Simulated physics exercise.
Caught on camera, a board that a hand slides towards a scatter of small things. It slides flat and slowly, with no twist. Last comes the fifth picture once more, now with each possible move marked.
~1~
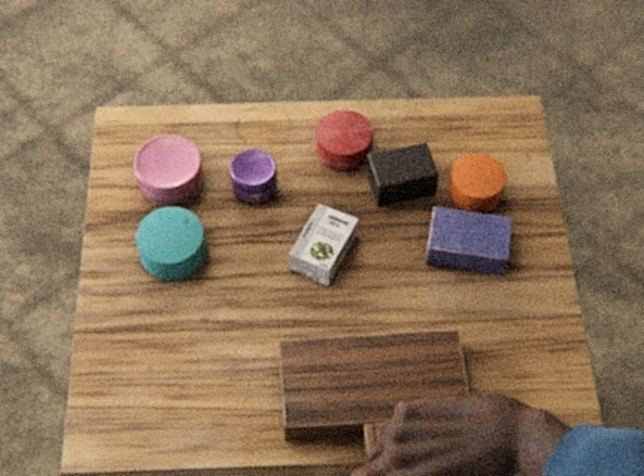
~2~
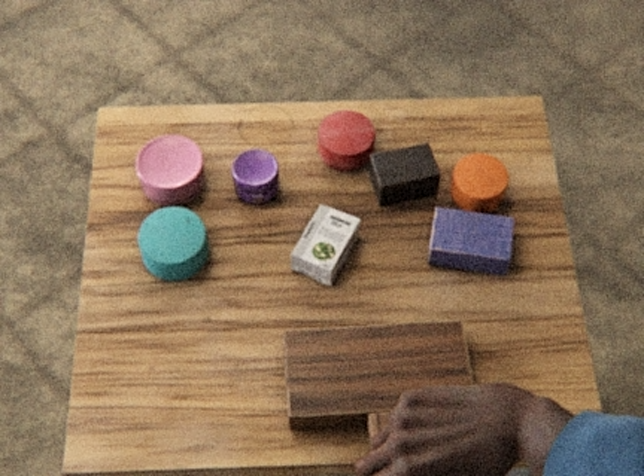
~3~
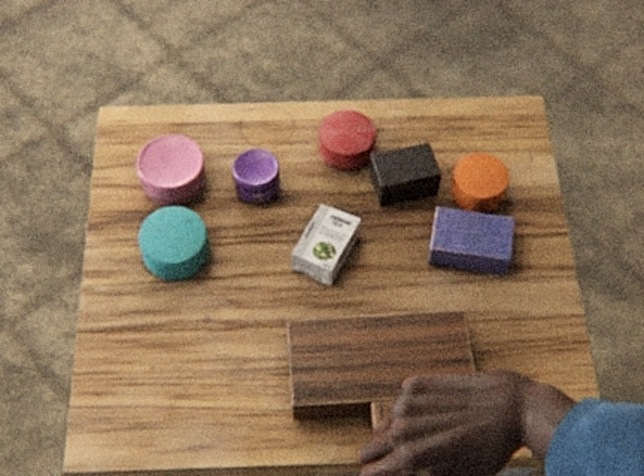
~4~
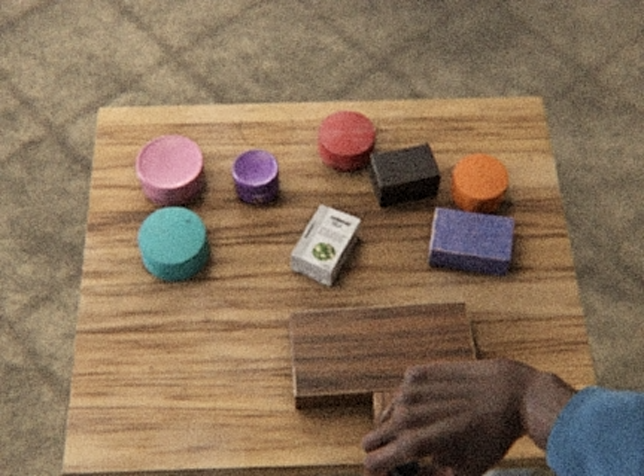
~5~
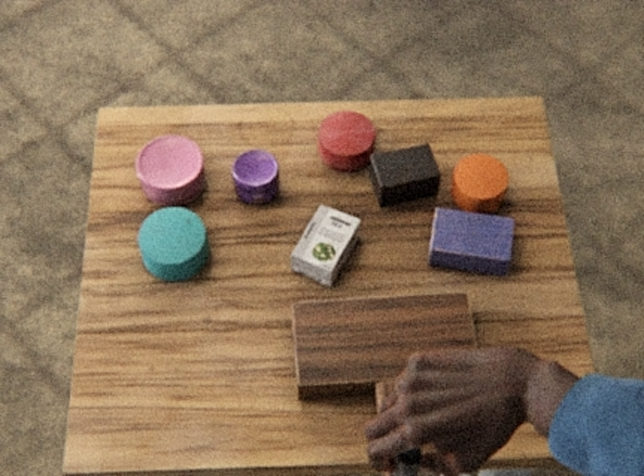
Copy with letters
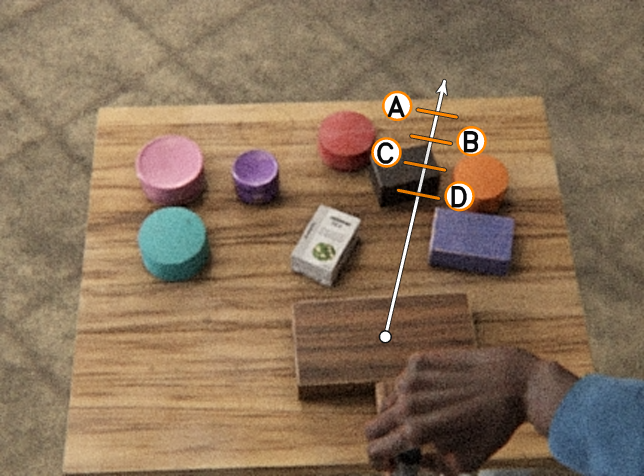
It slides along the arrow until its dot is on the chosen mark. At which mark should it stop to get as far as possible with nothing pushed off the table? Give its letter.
Stop at D.
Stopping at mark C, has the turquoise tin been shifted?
No.
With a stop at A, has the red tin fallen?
Yes.
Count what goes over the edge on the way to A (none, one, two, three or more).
In all, three or more.
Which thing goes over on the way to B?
The orange pot goes over.
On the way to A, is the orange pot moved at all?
Yes.
On the marked copy, A at (437, 114); B at (431, 140); C at (425, 166); D at (419, 194); the arrow from (385, 337) to (445, 81); the white dot at (385, 337).
With D. Early on, board (397, 289); blue block (471, 225); white packet (324, 223).
Further on, board (409, 237); red tin (349, 132); orange pot (475, 135).
At the end, board (417, 203); orange pot (472, 106); red tin (350, 130); nothing has fallen.
As for the rest, A drops the orange pot, black block, red tin and blue block; B drops the orange pot; C drops the orange pot.
